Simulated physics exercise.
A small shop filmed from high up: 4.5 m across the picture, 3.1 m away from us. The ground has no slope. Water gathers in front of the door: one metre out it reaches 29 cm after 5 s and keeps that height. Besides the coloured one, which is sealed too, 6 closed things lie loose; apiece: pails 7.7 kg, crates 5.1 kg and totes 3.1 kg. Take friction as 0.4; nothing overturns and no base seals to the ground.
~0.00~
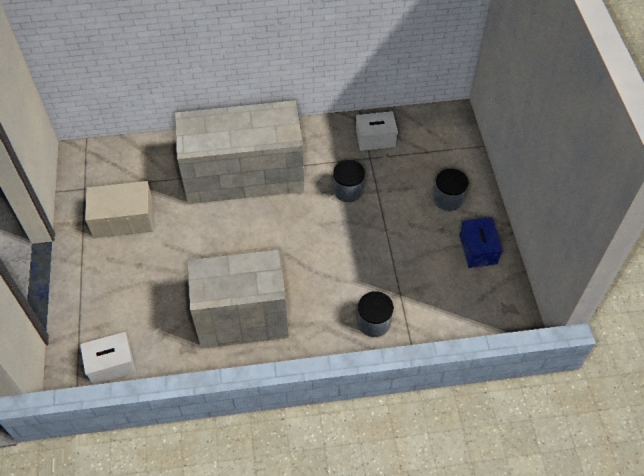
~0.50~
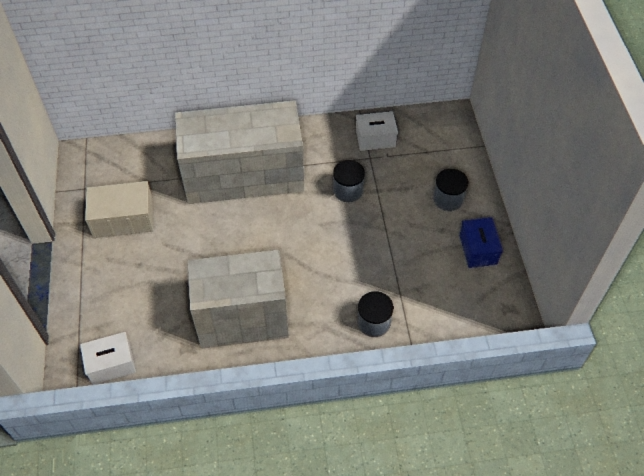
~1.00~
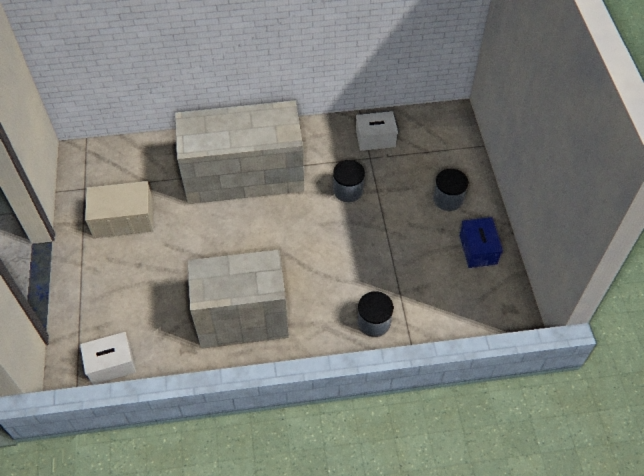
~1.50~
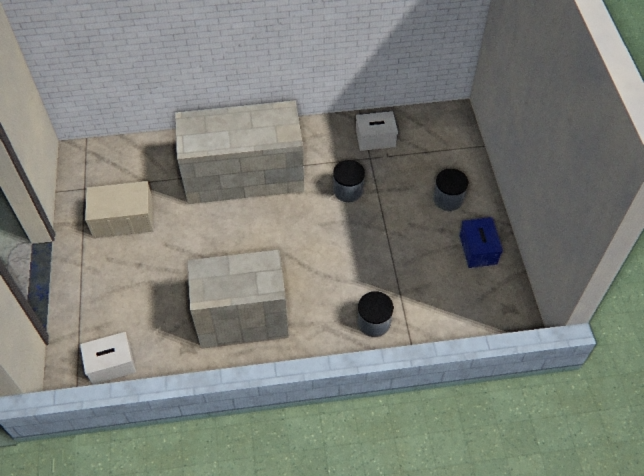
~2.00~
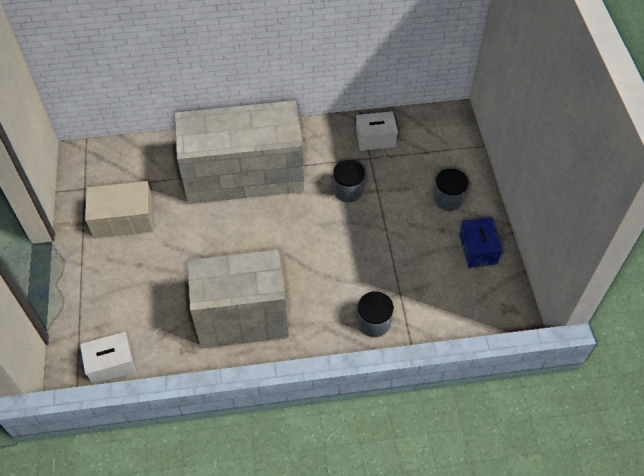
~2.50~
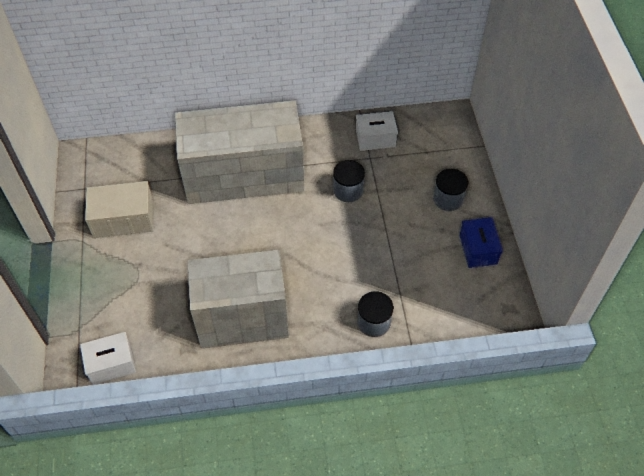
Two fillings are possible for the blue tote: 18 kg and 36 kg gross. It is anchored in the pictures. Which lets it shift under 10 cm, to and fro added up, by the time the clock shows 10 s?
For it, only the larger load is enough.
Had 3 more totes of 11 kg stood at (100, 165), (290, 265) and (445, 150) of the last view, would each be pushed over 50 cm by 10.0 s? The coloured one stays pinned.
In that order: Short of it, more, over.
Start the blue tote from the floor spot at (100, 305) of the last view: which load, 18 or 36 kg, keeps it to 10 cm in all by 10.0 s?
Neither is enough.
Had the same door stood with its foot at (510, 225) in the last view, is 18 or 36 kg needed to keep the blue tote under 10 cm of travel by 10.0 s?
In that case neither load is enough.
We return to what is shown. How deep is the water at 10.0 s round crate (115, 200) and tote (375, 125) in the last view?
About 5 and 9 cm.
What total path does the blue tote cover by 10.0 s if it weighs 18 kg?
About 100 cm.
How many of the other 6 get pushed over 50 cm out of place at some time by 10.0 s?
5 of them.
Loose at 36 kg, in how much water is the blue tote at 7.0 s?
About 8 cm.
After 3.5 s the blue tote would be 0 cm from its start with 18 kg and 0 cm from its start with 36 kg; 0 cm of water round it then.
After 4.5 s the blue tote would be 0 cm from its start with 18 kg and 0 cm from its start with 36 kg; 0 cm of water round it then.
After 7.0 s the blue tote would be 5 cm from its start with 18 kg and 0 cm from its start with 36 kg; 8 cm of water round it then.
After 10.0 s the blue tote would be 61 cm from its start with 18 kg and 0 cm from its start with 36 kg; 15 cm of water round it then.
